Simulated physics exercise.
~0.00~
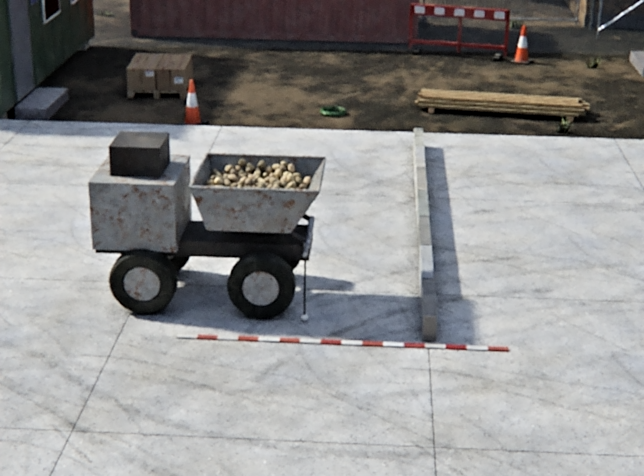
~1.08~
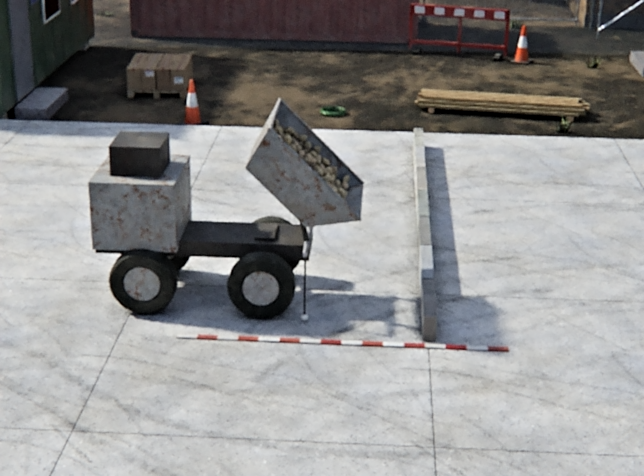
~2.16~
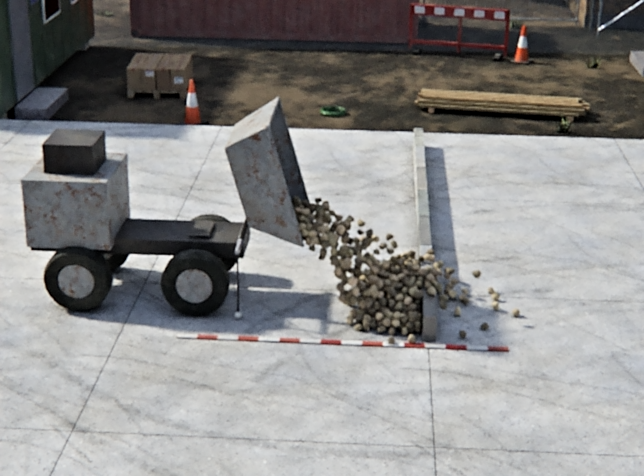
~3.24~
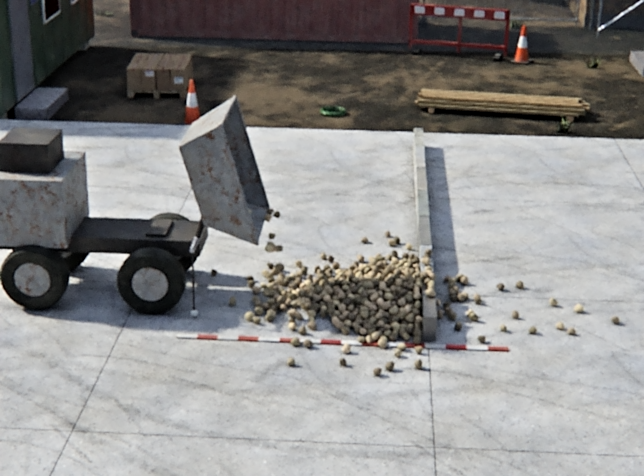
A small grey dumper with black wheels, its rear skip full of round, pale brown stones, stands at the left of a sunlit concrete yard, seen from above and to the side. A low grey kerb runs across to its right, with a red and white staff on the ground in front and orange cones behind. The skip tips steeply to the right, still holding its load. The dumper then draws away leftward as stones pour out against the kerb. Finally the skip hangs nearly empty beside a broad heap, with a few stones scattered beyond the kerb.
